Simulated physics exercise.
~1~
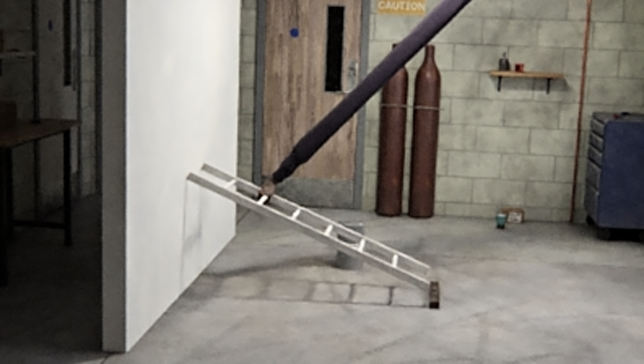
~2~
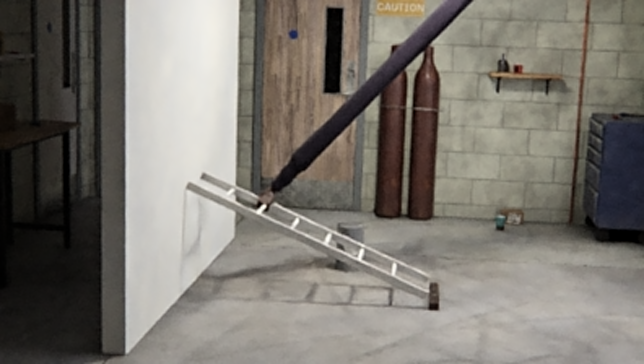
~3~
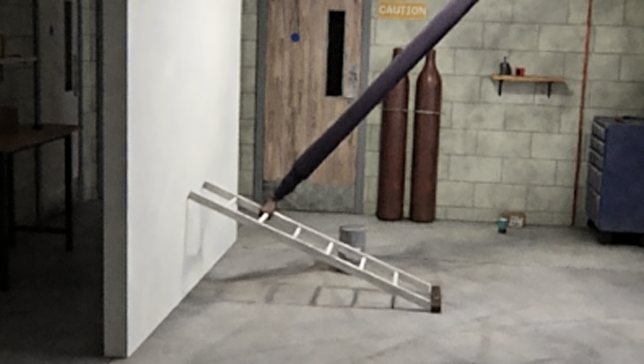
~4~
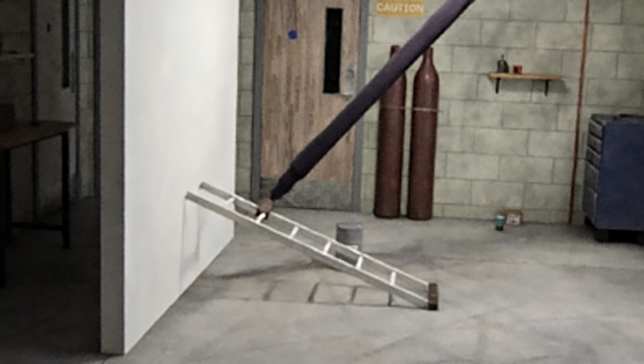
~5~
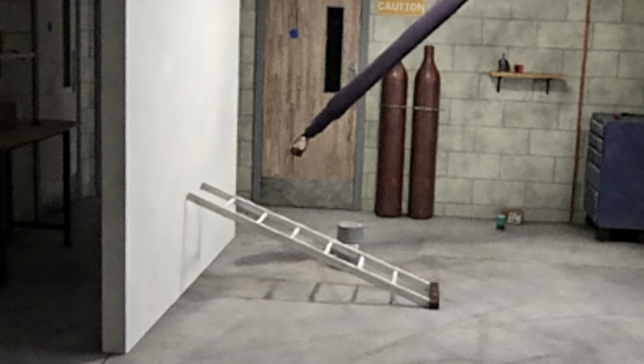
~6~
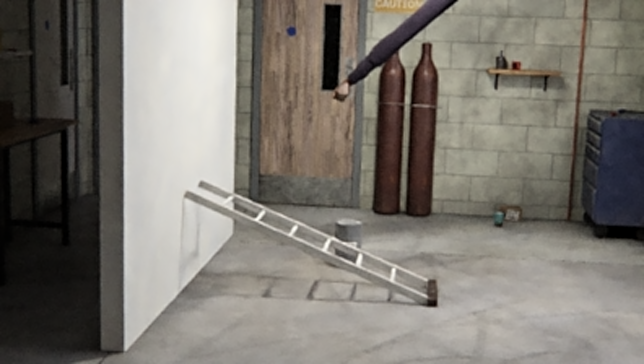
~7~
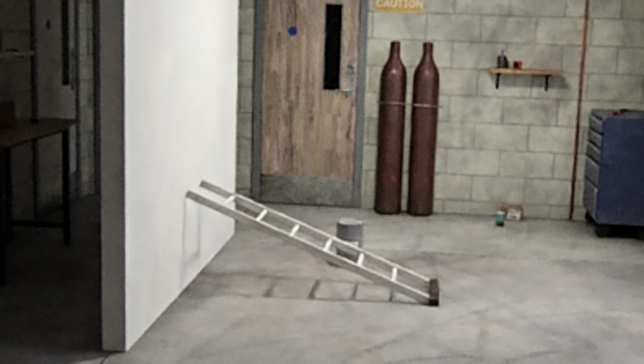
A white ladder leans at a low slant against a pale wall panel at the left of a workshop, seen from across the grey concrete floor by a slightly swaying camera. Its feet rest to the right against a small dark batten, with a grey canister just behind it. A wooden door, two dark red gas cylinders and a blue cabinet stand further back. A dark-sleeved arm reaching from the upper right holds the ladder near its top and settles it slightly lower. The hand then lets go and withdraws up and out of view. The ladder stays propped, its feet unmoved.
